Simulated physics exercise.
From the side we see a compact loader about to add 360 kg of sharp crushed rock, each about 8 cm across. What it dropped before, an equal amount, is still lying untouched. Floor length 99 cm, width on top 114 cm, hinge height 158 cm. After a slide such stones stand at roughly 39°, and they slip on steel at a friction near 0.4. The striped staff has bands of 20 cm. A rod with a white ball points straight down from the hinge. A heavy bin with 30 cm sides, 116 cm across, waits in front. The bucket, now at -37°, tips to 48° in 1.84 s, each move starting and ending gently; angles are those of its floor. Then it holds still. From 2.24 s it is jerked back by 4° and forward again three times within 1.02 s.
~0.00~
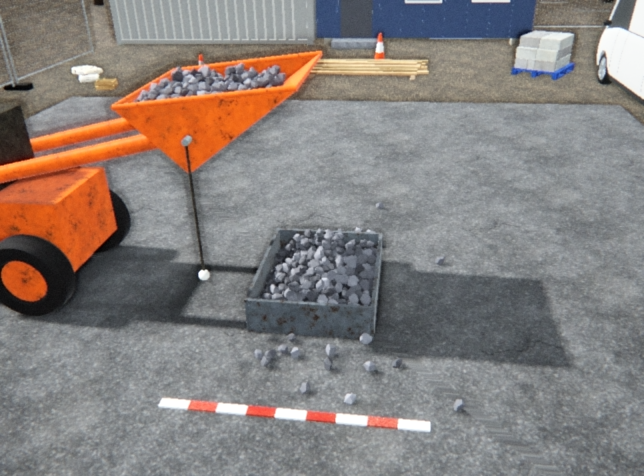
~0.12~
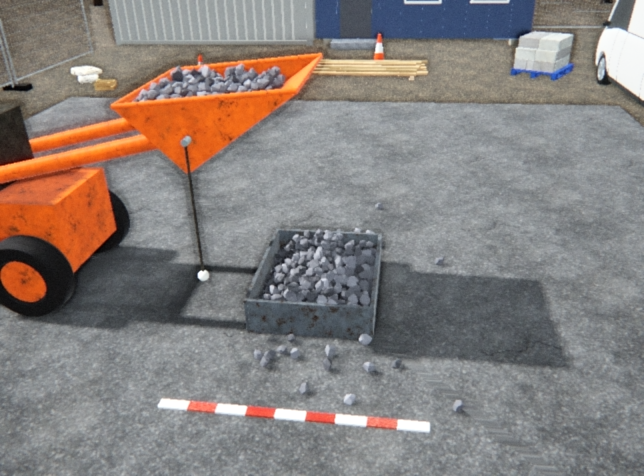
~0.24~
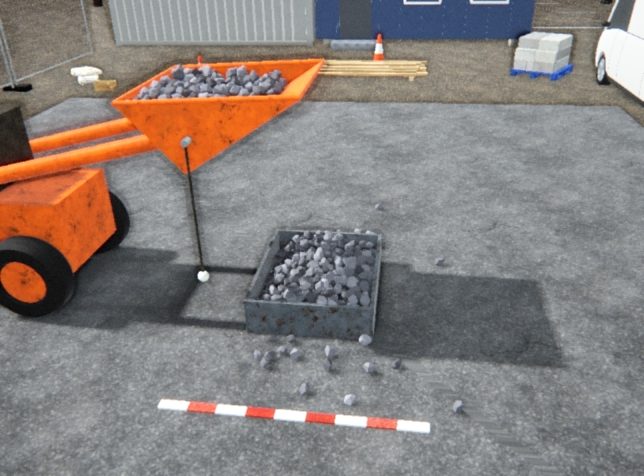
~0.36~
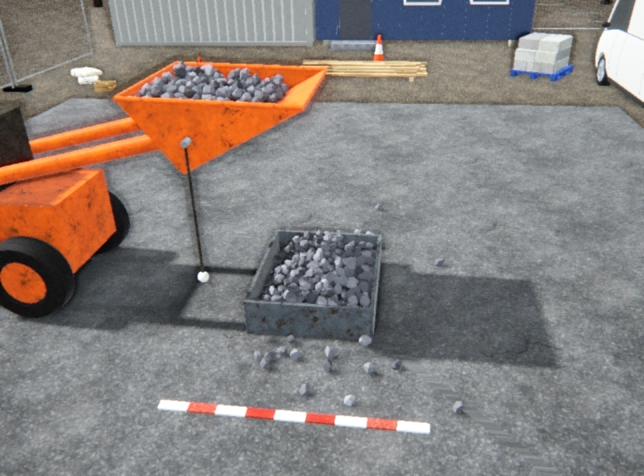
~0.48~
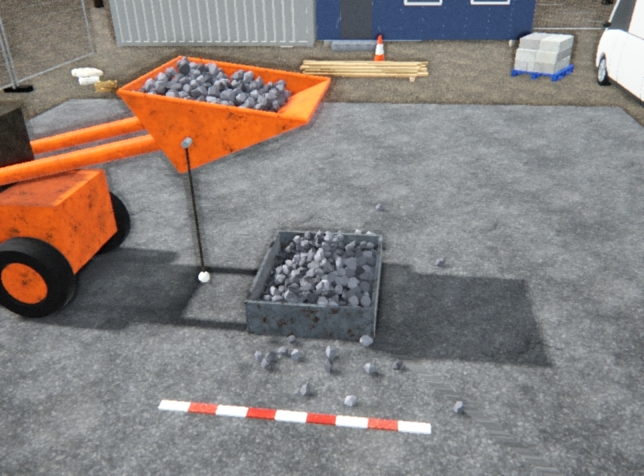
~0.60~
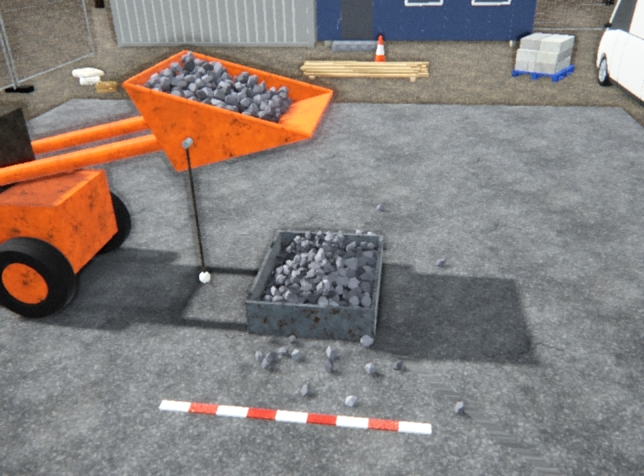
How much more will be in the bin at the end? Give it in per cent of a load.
Roughly 64 per cent of a load more.
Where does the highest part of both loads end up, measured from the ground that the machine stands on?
Some 54 cm above that level.
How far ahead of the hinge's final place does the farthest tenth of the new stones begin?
Roughly 150 cm ahead of it.
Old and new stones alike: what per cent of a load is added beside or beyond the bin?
About 35 per cent.
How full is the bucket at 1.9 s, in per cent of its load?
It holds some 20 per cent.
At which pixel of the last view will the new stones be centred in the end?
Around (335, 267).
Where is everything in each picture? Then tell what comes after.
Lip at (297, 88), floor tilted -37°, highest stones at (256, 75). The earlier load is highest near (314, 264), 35 cm above ground level, 95 % in the bin, 5 % beside or beyond the bin, in the first picture.
The bucket is at -36°, its lip at (297, 91); the top of the load is at (225, 76); the stones move at 0.1 m/s on average, in the second picture.
The bucket is at -33°, its lip at (300, 98); the top of the load is at (202, 74); the stones move at 0.1 m/s on average, in the third picture.
The bucket is at -28°, its lip at (303, 108); the top of the load is at (194, 72); the stones move at 0.2 m/s on average, in the fourth picture.
The bucket is at -23°, its lip at (307, 121); the top of the load is at (184, 69); the stones move at 0.2 m/s on average, in the fifth picture.
Lip at (310, 136), floor tilted -16°, highest stones at (189, 65); the stones move at 0.3 m/s on average, in the sixth picture.
After 1.4 s the floor is at 35°; in per cent of one load, 99 in the bucket, 96 in the bin, 5 beside or beyond the bin; the foremost stones are at (394, 320).
After 1.9 s the floor is at 48°; in per cent of one load, 22 in the bucket, 167 in the bin, 11 beside or beyond the bin; the foremost stones are at (394, 318).
After 3.7 s the floor is at 48°; in per cent of one load, 0 in the bucket, 1 short of the bin, 158 in the bin, 40 beside or beyond the bin; the foremost stones are at (470, 313).
After 6.4 s the floor is at 48°; in per cent of one load, 0 in the bucket, 1 short of the bin, 158 in the bin, 40 beside or beyond the bin; the foremost stones are at (470, 313). Net gain in the bin, 64.
